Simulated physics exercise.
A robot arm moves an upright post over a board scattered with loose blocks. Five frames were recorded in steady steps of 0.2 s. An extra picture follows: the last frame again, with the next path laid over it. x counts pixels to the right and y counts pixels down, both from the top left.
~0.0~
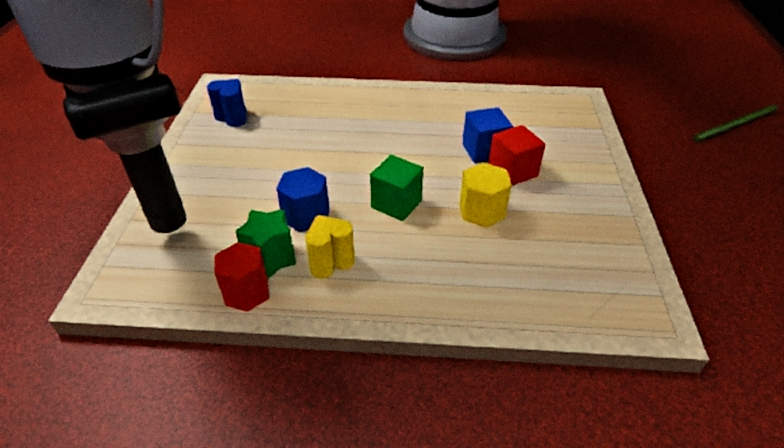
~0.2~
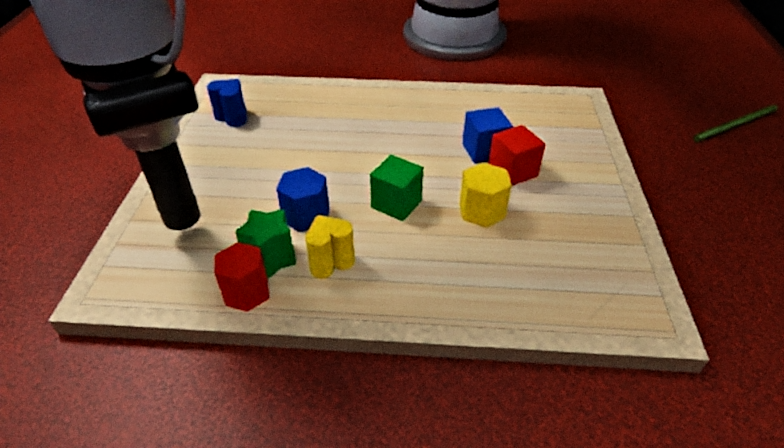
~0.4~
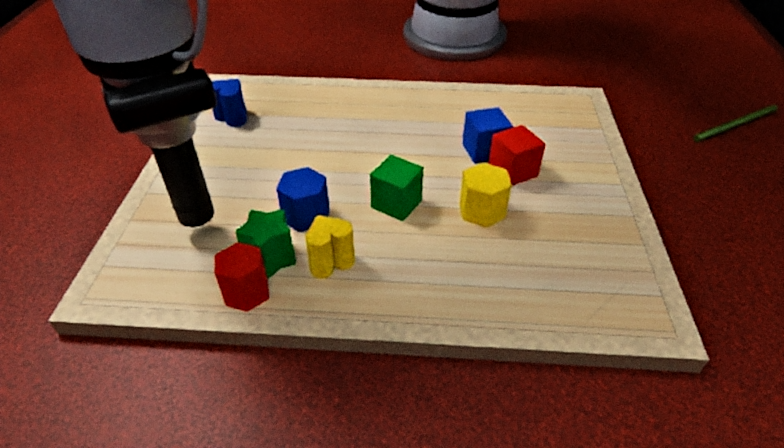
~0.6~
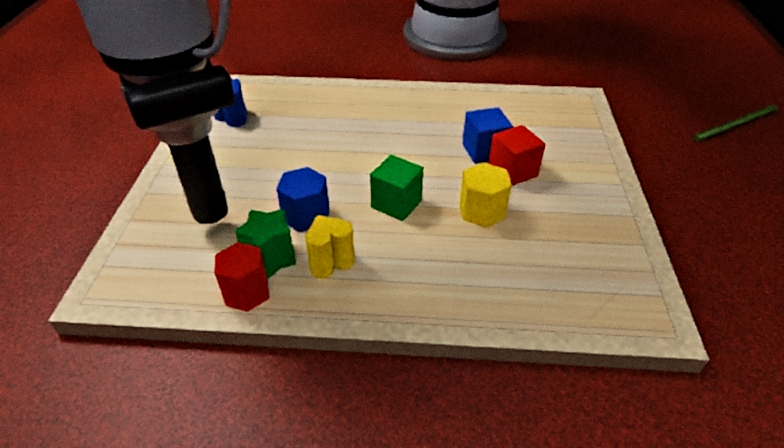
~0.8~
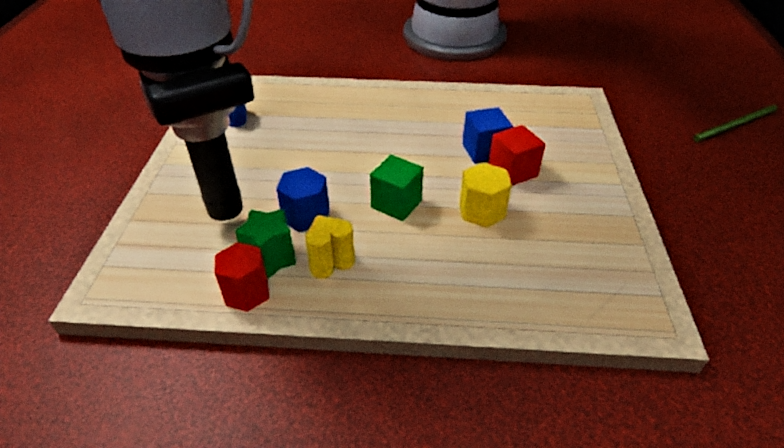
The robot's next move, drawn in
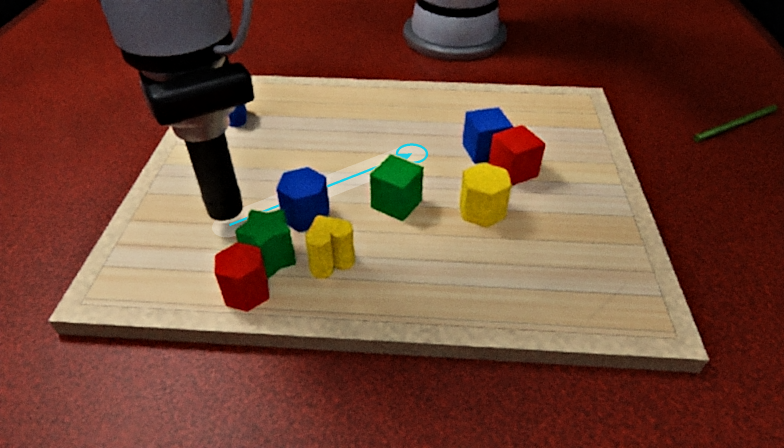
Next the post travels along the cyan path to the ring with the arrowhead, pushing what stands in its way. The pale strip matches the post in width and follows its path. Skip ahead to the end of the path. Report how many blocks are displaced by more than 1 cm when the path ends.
The answer is a single block.
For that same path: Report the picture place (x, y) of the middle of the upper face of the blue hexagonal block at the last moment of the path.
In the picture, it is at (327, 181).
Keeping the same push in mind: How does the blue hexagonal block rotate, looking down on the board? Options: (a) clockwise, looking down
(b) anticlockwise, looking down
Choice a: Clockwise, looking down.
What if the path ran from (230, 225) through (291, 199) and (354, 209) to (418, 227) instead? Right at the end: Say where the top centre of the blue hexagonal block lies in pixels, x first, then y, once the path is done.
So, by the moment the path ends, you'll find the top centre of the blue hexagonal block at (361, 209).
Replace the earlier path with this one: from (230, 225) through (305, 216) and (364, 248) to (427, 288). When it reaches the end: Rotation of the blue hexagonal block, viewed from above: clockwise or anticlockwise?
Direction: Anticlockwise.
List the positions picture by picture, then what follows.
Post's lower end at (169, 222); blue hexagonal block at (301, 182); green square piece at (397, 170), in the first frame.
Post at (183, 219); blocks still, in the second frame.
Post at (197, 216); blocks still, in the third frame.
Post at (211, 213); blocks still, in the fourth frame.
Post at (226, 210); blue hexagonal block at (301, 182); green square piece at (397, 170), in the fifth frame.
Drawn move, from (230, 225) directly to (412, 153).
The first path, step by step. One third of the way, post at (294, 184); blue hexagonal block at (322, 181), turned 35° clockwise.
Two thirds of the way, post at (357, 160); blue hexagonal block at (327, 181), turned 45° clockwise.
At the end, post at (412, 139); blue hexagonal block at (327, 181), turned 45° clockwise; green square piece still.
